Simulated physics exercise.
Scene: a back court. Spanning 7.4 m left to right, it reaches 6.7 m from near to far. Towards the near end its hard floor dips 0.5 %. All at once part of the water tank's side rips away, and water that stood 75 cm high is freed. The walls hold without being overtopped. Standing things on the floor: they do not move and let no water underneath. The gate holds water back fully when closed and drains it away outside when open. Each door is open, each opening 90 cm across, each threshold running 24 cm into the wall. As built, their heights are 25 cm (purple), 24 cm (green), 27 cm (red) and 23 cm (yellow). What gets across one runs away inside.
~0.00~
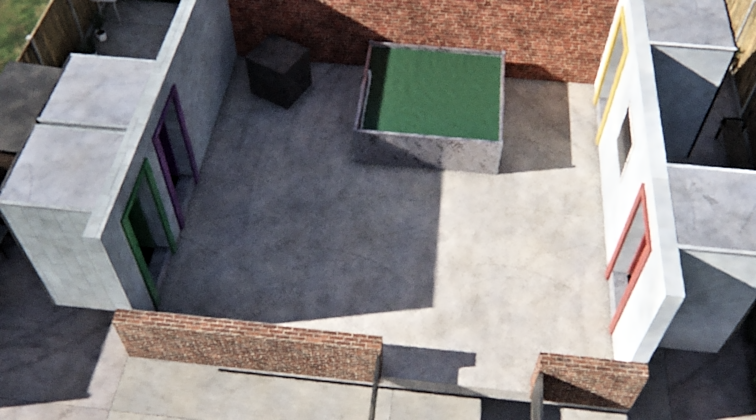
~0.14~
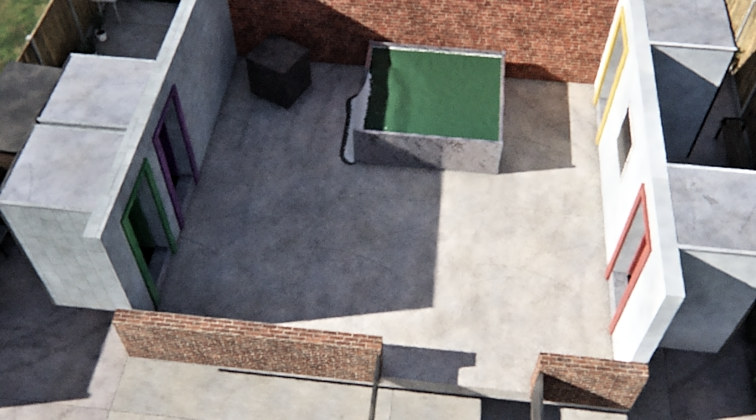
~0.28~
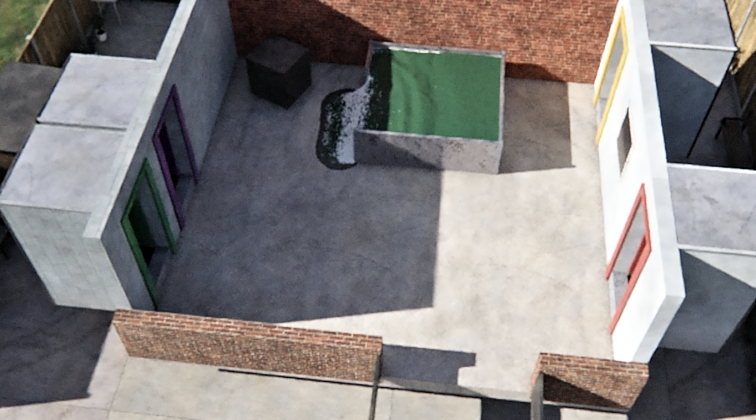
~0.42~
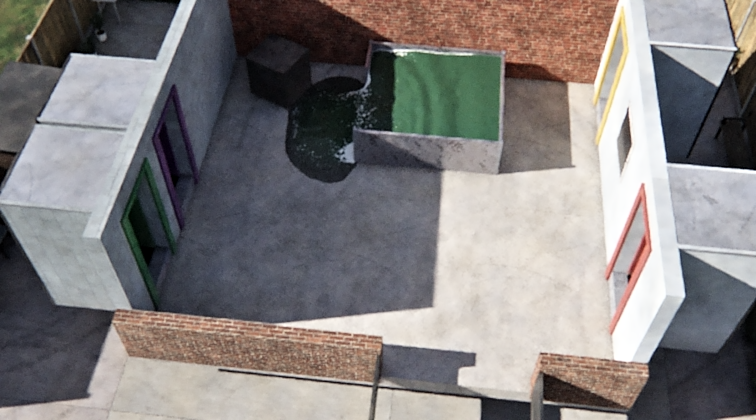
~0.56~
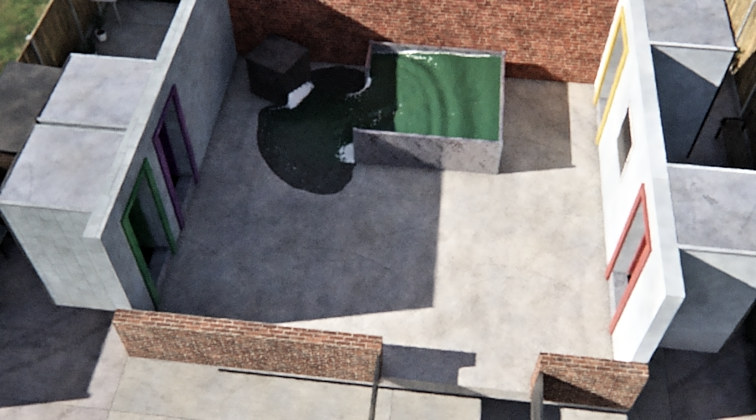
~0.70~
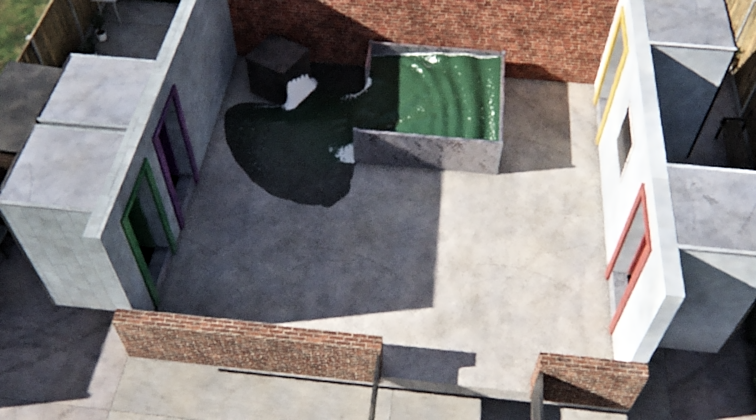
In this clip, green water bursts from the left side of a raised tank in a walled concrete yard, spreads leftward across the floor around a dark block, and widens toward the near side while ripples cross the tank.
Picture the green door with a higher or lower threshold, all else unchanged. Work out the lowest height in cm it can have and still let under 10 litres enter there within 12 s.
The lowest such height is roughly 22 cm.
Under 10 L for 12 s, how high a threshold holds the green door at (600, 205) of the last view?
Minimum: Close to 8.0 cm.
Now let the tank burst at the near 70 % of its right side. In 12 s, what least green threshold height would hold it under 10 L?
Estimate: Near 10.0 cm.
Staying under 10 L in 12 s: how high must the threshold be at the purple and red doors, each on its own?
About 26 cm at purple and 13.5 cm at red.
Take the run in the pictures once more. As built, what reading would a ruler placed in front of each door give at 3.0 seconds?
Depths in cm: Purple 27, green 16, red 0, yellow 0.
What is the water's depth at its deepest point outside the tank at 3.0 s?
Up to some 49 centimetres, I'd say.
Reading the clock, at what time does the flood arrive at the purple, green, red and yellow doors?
Purple: 1.2 s; green: 1.8 s; red: 5.5 s; yellow: 4.5 s.
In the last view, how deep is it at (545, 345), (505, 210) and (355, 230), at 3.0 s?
Around 0 cm, 0 cm and 0 cm.
After 1.4 s water covers 25 % of the floor, deepest (48 cm) near (211, 139); it has not reached the green door.
After 3.0 s water covers 35 % of the floor, deepest (49 cm) near (146, 337); 16 cm at the green door, 0 litres in over its 24 cm threshold.
After 12.0 s water covers 100 % of the floor, deepest (20 cm) near (505, 84); 10 cm at the green door, 3 litres in over its 24 cm threshold.
At the green door as built, the water arrived by 1.9 s and peaked near 23 cm at 7.8 s.
Run again over the same 12 s with other heights there, 24 litres in over 19.5 cm, 1 litre over 27 cm. The limit of 10 litres is kept from about 22 cm up.
